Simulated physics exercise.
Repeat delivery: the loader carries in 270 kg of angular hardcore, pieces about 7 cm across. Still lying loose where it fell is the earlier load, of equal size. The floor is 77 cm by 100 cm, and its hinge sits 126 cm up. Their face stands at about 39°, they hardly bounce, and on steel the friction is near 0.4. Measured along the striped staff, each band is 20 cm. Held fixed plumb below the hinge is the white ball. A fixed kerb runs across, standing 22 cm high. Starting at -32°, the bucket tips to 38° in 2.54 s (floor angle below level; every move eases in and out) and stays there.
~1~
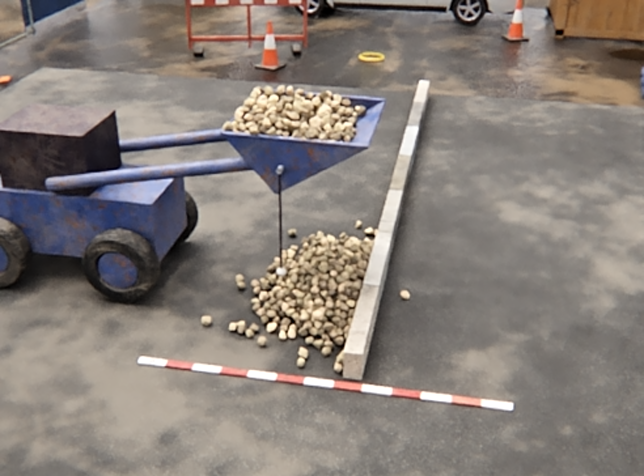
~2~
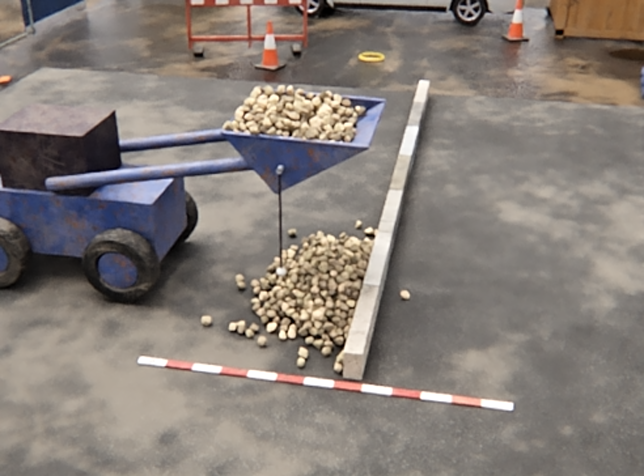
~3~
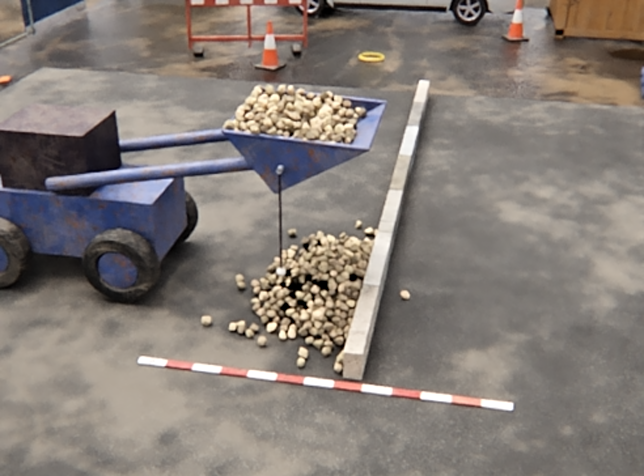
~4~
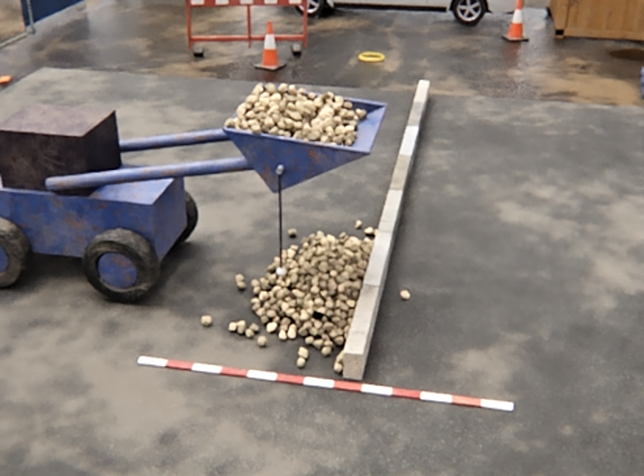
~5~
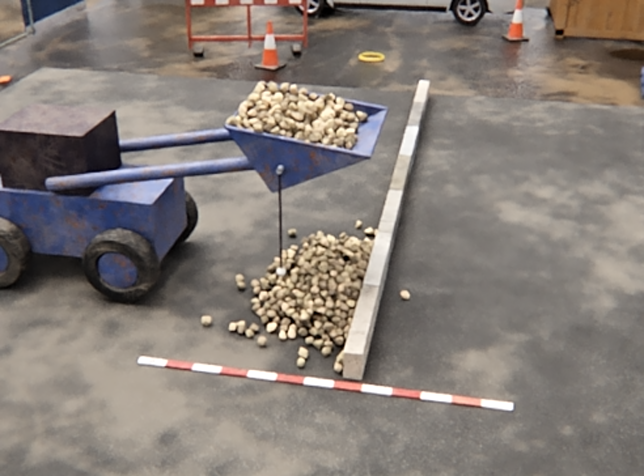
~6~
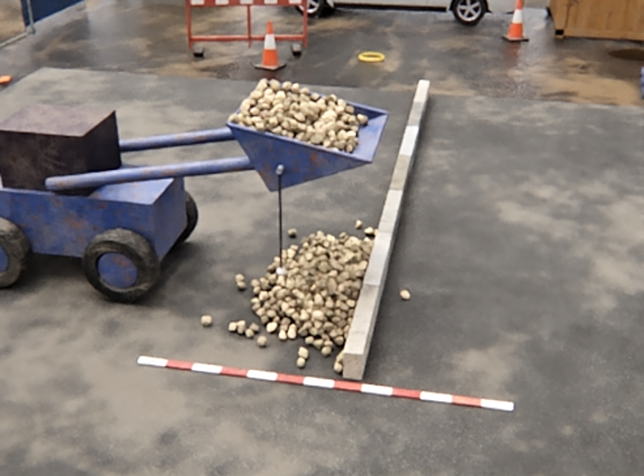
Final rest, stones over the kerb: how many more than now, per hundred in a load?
89 per hundred.
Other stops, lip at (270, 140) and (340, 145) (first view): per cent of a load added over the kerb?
Case one about 0 %, case two about 40 %.
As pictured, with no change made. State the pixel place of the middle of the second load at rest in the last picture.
(414, 291).
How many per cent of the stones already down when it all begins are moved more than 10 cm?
0 per cent.
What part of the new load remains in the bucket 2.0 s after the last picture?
Roughly 20 parts in a hundred of the load.
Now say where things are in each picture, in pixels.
The bucket is at -32°, its lip at (368, 147); the top of the load is at (287, 101). The earlier load is highest near (327, 261), 26 cm above ground level, 100 % on this side of the kerb, in the first picture.
Lip at (368, 148), floor tilted -32°, highest stones at (283, 99), in the second picture.
The bucket is at -30°, its lip at (369, 150); the top of the load is at (273, 96), in the third picture.
The bucket is at -28°, its lip at (370, 153); the top of the load is at (271, 94), in the fourth picture.
The bucket is at -25°, its lip at (371, 157); the top of the load is at (270, 92), in the fifth picture.
Lip at (371, 162), floor tilted -22°, highest stones at (267, 90), in the sixth picture.
Then, 1.3 s after the last picture the floor is at 27°; in per cent of one load, 94 in the bucket, 105 on this side of the kerb, 1 over the kerb; the foremost stones are at (388, 242).
Then, 2.0 s after the last picture the floor is at 38°; in per cent of one load, 21 in the bucket, 133 on this side of the kerb, 46 over the kerb; the foremost stones are at (476, 302).
Then, 2.4 s after the last picture the floor is at 38°; in per cent of one load, 1 in the bucket, 121 on this side of the kerb, 78 over the kerb; the foremost stones are at (503, 296).
Then, 4.9 s after the last picture the floor is at 38°; in per cent of one load, 0 in the bucket, 112 on this side of the kerb, 89 over the kerb; the foremost stones are at (510, 314). Net gain over the kerb, 89.
